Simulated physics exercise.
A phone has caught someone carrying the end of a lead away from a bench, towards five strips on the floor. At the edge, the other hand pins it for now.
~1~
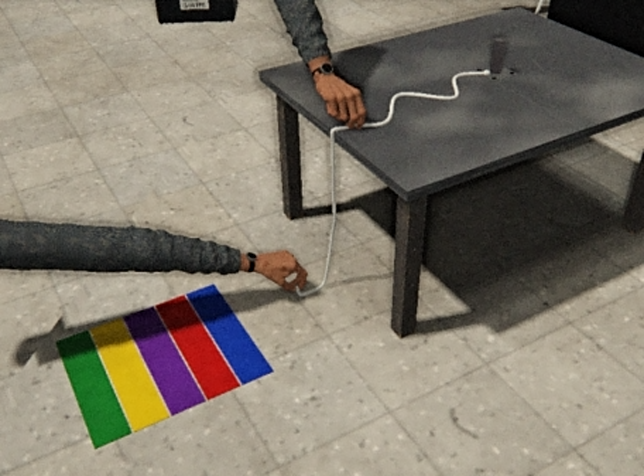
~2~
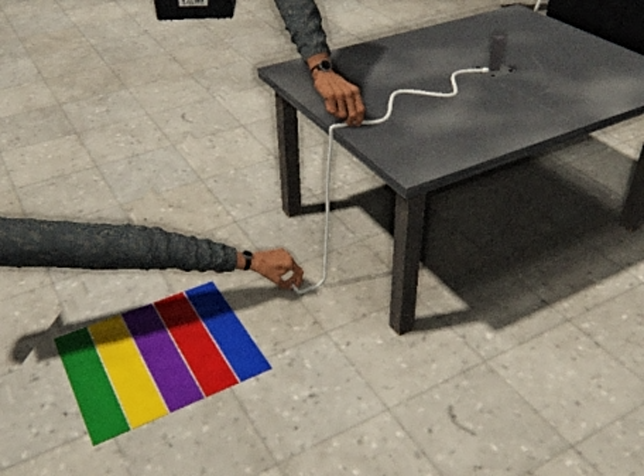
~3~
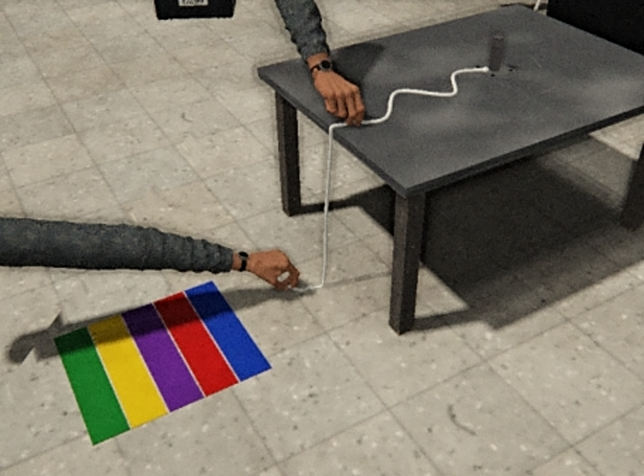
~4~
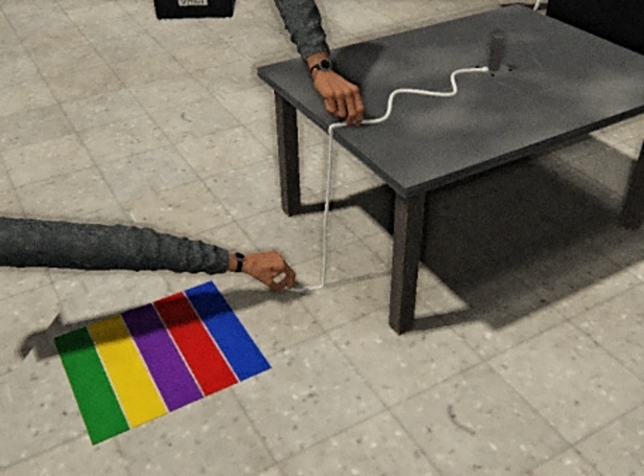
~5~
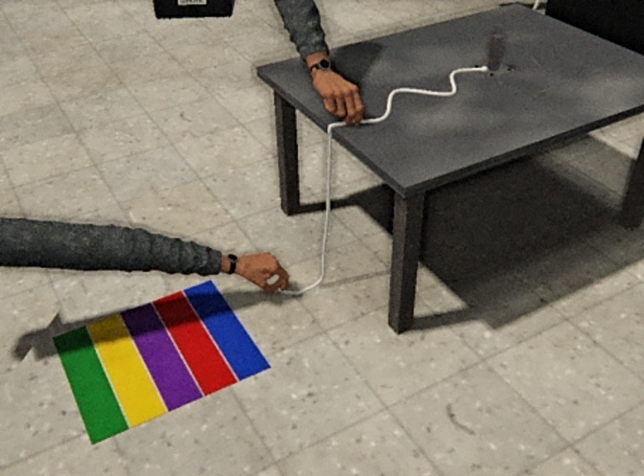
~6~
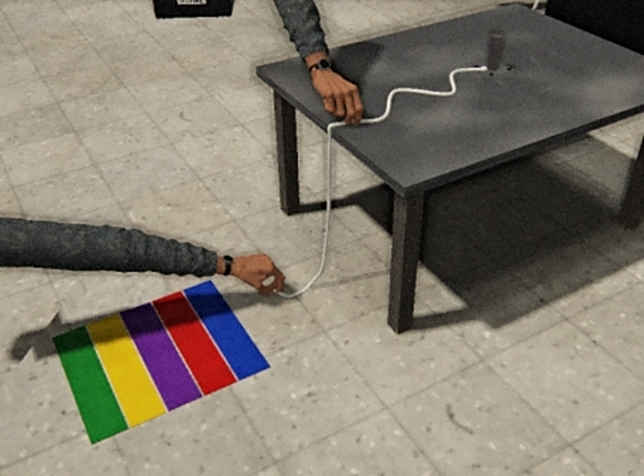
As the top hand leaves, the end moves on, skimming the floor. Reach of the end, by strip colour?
Yellow.
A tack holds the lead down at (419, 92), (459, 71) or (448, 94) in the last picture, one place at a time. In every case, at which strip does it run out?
The end stops at purple, then yellow, then purple.
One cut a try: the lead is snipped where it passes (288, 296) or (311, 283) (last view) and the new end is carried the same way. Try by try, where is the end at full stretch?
First (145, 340), then (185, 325).
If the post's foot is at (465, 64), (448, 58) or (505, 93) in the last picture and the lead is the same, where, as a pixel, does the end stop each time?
Places per try: (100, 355); (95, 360); (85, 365).
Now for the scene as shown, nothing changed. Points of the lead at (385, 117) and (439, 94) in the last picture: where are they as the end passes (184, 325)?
Result - first point (327, 123), second point (412, 94).
Early on, end near (184, 325); over red.
Midway, end near (144, 341); over purple.
At the end of the slack, end near (119, 350); over yellow. It gets as far as the yellow strip.
